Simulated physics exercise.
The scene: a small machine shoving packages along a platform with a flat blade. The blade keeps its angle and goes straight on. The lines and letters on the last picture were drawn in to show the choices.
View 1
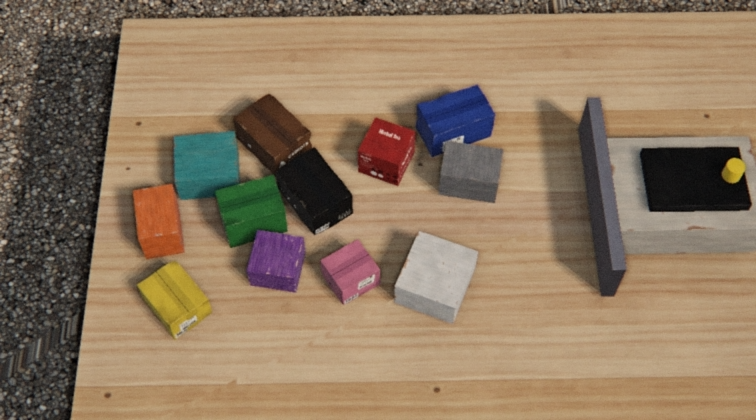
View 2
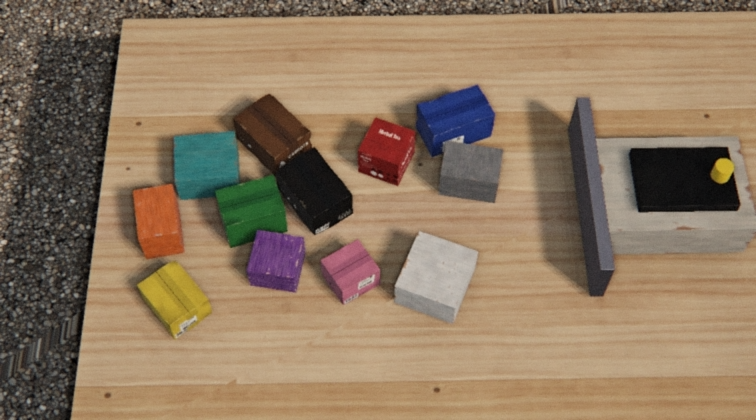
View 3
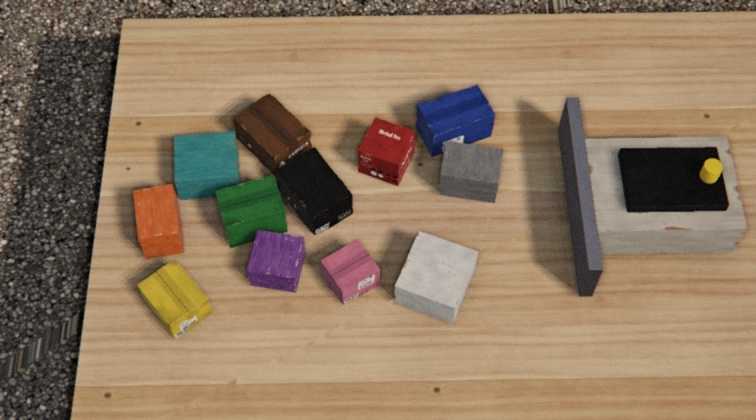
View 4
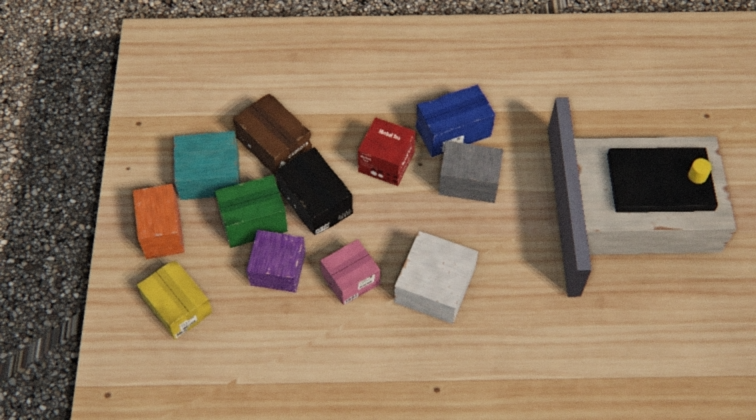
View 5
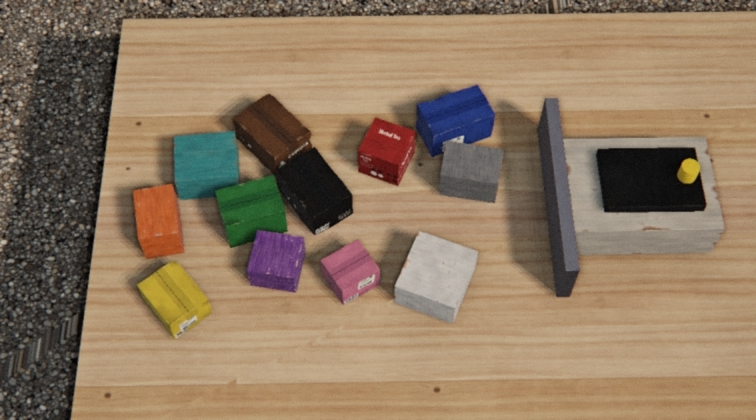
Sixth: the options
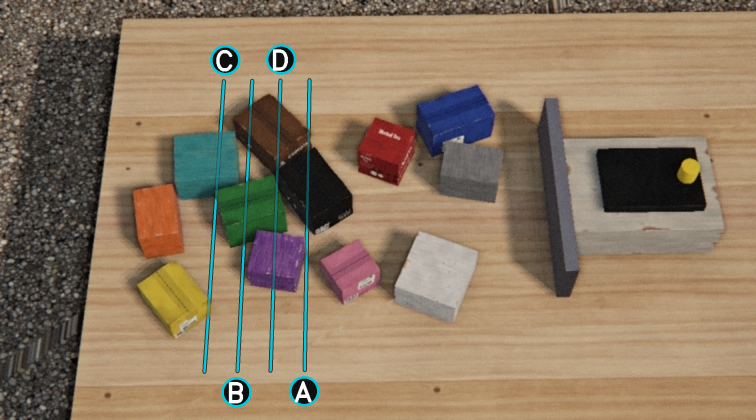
On a wooden platform, a small machine with a flat upright blade crept slowly left toward a cluster of colourful boxes, which all stayed still, the blade not touching any of them.
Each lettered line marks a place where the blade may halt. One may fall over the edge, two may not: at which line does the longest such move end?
It can go as far as B.
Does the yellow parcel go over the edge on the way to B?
No.
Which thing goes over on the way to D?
The orange crate.
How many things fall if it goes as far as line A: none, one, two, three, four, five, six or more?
The count is none.
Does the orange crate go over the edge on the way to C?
Yes.
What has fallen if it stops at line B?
It is the orange crate.
On the marked copy, A at (307, 214); B at (245, 215); C at (215, 215); D at (276, 214).
With B. Early on, robot (530, 180); blue box (400, 112); white crate (409, 287).
Further on, robot (414, 182); orange crate (141, 224); yellow parcel (164, 304).
At the end, robot (328, 183); orange crate over the edge; green box (106, 219); one fallen.
As for the rest, A is within the limit but short; C drops three; D is within the limit but short.
